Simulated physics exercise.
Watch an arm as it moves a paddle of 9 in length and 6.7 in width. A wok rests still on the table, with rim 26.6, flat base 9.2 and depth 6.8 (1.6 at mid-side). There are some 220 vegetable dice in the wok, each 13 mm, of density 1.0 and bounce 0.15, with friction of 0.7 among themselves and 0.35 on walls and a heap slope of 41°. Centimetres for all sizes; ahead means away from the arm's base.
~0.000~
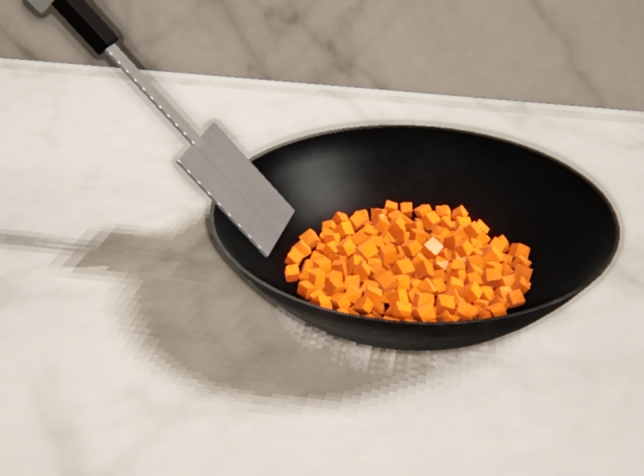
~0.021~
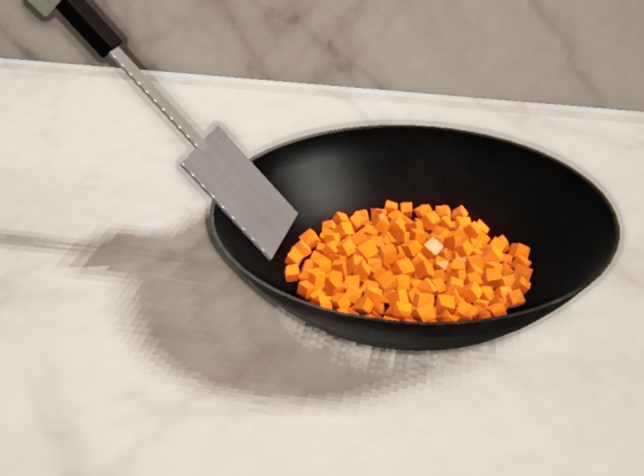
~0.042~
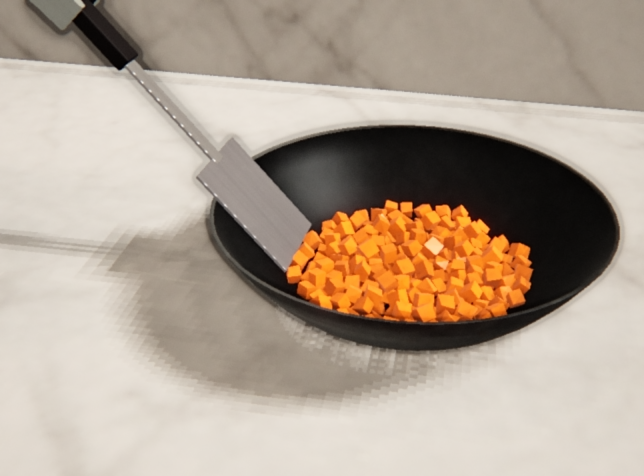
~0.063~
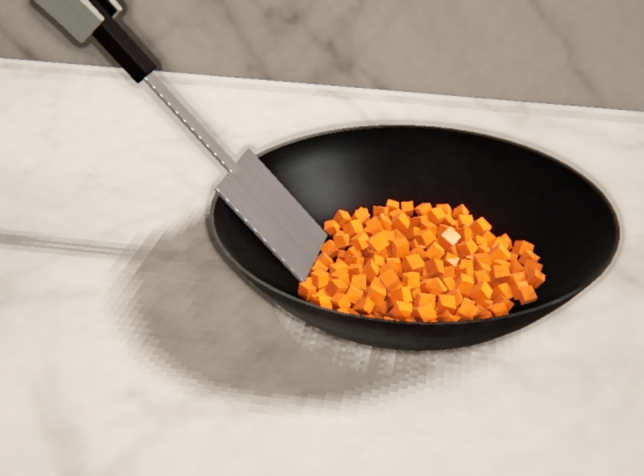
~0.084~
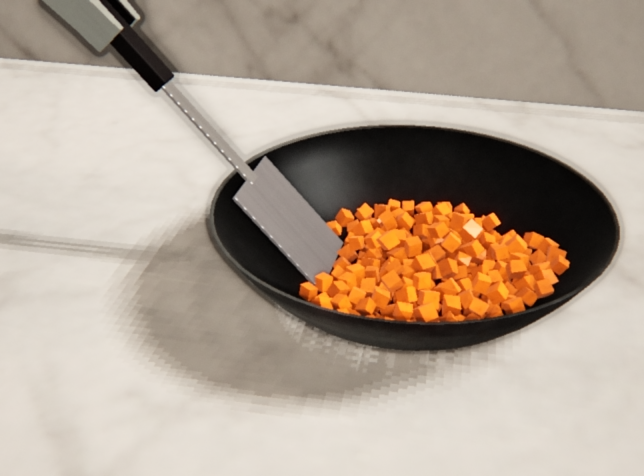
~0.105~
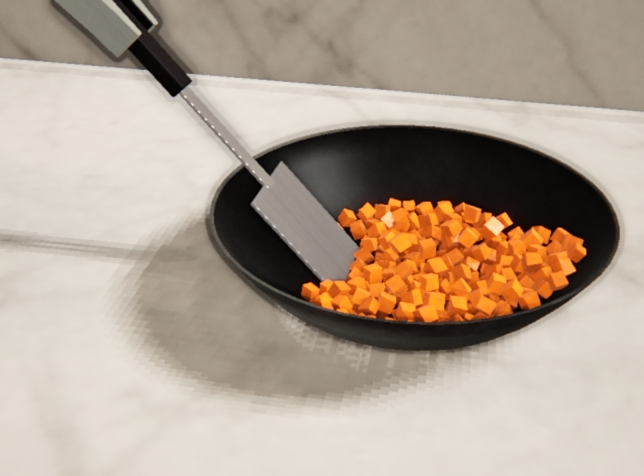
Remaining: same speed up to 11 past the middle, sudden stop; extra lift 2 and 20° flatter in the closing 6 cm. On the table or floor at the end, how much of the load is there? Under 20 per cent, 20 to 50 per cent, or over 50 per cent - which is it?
It is 20 to 50 per cent.
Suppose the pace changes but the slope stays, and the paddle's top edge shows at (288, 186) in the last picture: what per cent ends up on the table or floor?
Expect some 45 per cent there.
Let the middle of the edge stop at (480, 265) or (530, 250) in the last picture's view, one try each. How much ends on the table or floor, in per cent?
5 % and 10 %.
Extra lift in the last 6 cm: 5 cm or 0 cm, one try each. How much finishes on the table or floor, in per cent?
35 and 35 per cent.
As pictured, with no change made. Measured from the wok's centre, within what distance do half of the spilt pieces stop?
Some 20 centimetres.
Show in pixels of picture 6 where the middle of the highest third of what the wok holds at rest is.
I'd put it close to (517, 259).
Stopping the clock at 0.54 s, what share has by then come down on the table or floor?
Close to 25 per cent of the load.
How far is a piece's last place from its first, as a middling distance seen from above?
Distance: Around 8 cm.
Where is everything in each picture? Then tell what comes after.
In the first picture, paddle top edge at (196, 141), sloping 48°; upper third of the load around (407, 261), from x 290 to 520, top at y 210; 223 in the wok.
In the second picture, paddle top edge at (200, 144), sloping 48°; upper third of the load around (407, 261), from x 290 to 520, top at y 210.
In the third picture, paddle top edge at (215, 156), sloping 48°; upper third of the load around (413, 257), from x 295 to 520, top at y 210.
In the fourth picture, paddle top edge at (232, 168), sloping 48°; upper third of the load around (424, 255), from x 305 to 535, top at y 210.
In the fifth picture, paddle top edge at (250, 176), sloping 48°; upper third of the load around (451, 255), from x 310 to 560, top at y 205.
In the sixth picture, paddle top edge at (267, 182), sloping 48°; upper third of the load around (480, 252), from x 310 to 575, top at y 205; 223 in the wok.
After 0.20 s, sloping 48°, highest piece 8 above the table; 223 in the wok.
After 0.29 s, sloping 41°, highest piece 9 above the table; 214 in the wok, 9 on the blade or in flight.
After 0.54 s, sloping 28°, highest piece 7 above the table; 144 in the wok, 60 on the table or floor, 19 on the blade or in flight.
After 1.59 s, sloping 28°, highest piece 6 above the table; 144 in the wok, 79 on the table or floor.
At rest, 144 in the wok, 79 on the table or floor. That is 35 % on the table or floor.
